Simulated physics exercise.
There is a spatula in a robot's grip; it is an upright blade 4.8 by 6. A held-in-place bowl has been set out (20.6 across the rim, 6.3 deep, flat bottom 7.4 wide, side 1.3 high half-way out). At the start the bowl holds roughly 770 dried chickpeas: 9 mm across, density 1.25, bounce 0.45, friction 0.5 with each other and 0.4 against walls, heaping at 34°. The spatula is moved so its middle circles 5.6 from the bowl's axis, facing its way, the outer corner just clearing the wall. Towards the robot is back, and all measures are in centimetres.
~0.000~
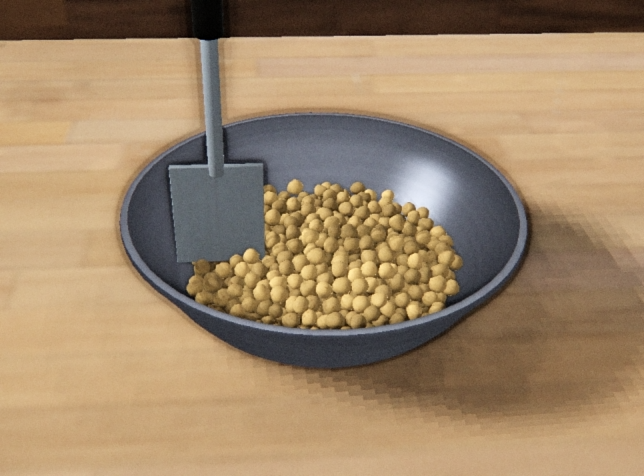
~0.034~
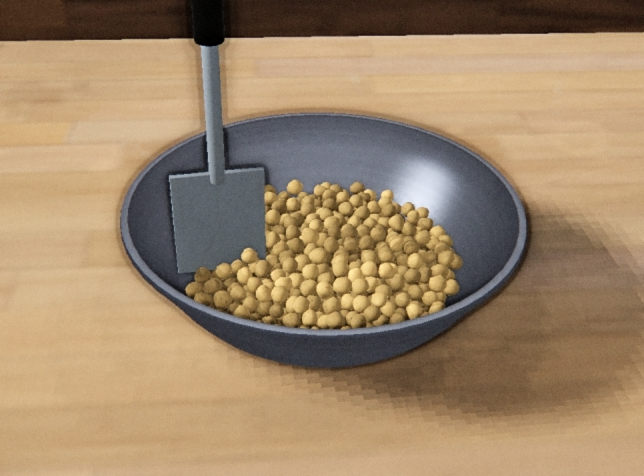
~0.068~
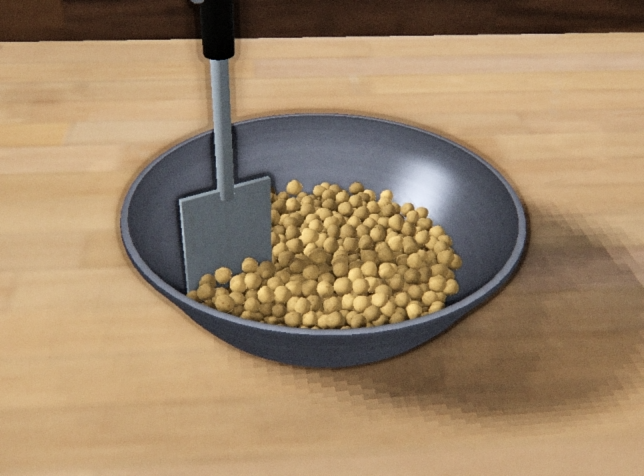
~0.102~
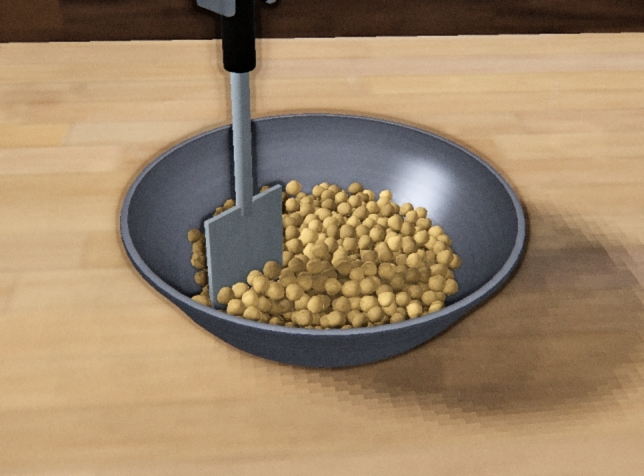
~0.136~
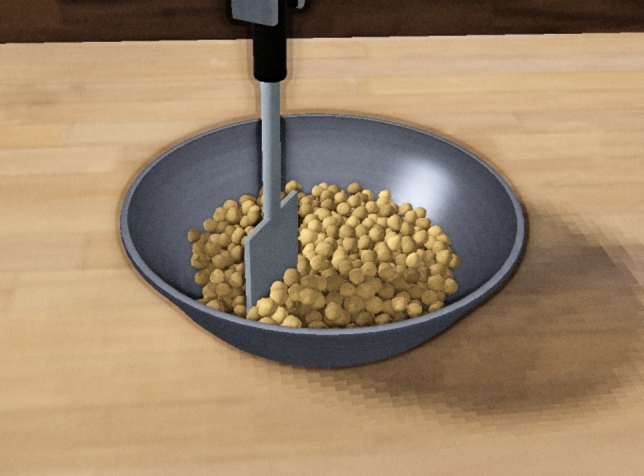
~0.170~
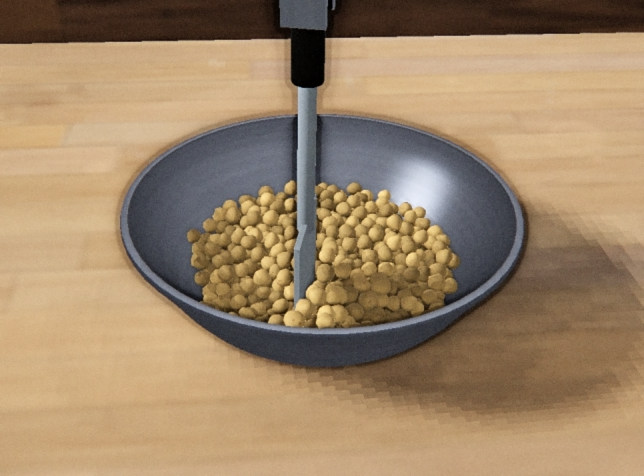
A spatula sweeps from the left toward the front through chickpeas in a gray bowl, turning edge-on.
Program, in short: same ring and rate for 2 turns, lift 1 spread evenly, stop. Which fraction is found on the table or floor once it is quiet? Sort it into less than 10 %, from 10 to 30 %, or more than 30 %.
It goes in less than 10 %.
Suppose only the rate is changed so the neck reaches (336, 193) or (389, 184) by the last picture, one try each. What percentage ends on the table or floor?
Some 10 and 15 per cent respectively.
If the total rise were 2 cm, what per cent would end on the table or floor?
That works out to some 0 per cent.
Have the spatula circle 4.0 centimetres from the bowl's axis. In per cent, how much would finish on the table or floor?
It would be close to 0 per cent then.
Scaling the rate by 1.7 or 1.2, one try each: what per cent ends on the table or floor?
It would be some 15 and 10 percent respectively.
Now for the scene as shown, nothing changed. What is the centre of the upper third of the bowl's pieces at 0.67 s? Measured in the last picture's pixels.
At about (242, 231).
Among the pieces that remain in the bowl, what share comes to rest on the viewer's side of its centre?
Estimate: Some 50 %.
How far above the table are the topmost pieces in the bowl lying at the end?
About 5.0 centimetres.
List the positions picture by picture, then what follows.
Spatula neck at (215, 140), 0° round; upper third of the load around (329, 251), from x 195 to 455, top at y 190; 770 in the bowl, in the first frame.
Spatula neck at (216, 146), 7° round; upper third of the load around (327, 252), from x 195 to 455, top at y 190, in the second frame.
Spatula neck at (224, 162), 24° round; upper third of the load around (327, 253), from x 195 to 455, top at y 190, in the third frame.
Spatula neck at (244, 176), 41° round; upper third of the load around (327, 254), from x 195 to 455, top at y 190, in the fourth frame.
Spatula neck at (272, 187), 58° round; upper third of the load around (327, 255), from x 195 to 455, top at y 190, in the fifth frame.
Spatula neck at (306, 193), 76° round; upper third of the load around (334, 256), from x 195 to 450, top at y 190; 770 in the bowl, in the sixth frame.
By 0.67 s, 329° round, highest piece 8 above the table; 746 in the bowl, 15 on the table or floor, 9 in flight or on the tool.
By 1.18 s, 223° round, highest piece 8 above the table; 731 in the bowl, 38 on the table or floor, 1 in flight or on the tool.
By 1.63 s, 0° round, highest piece 5 above the table; 730 in the bowl, 40 on the table or floor.
By 2.33 s, 0° round, highest piece 5 above the table; 730 in the bowl, 40 on the table or floor.
Final count, 730 in the bowl, 40 on the table or floor. That is 5 % on the table or floor.
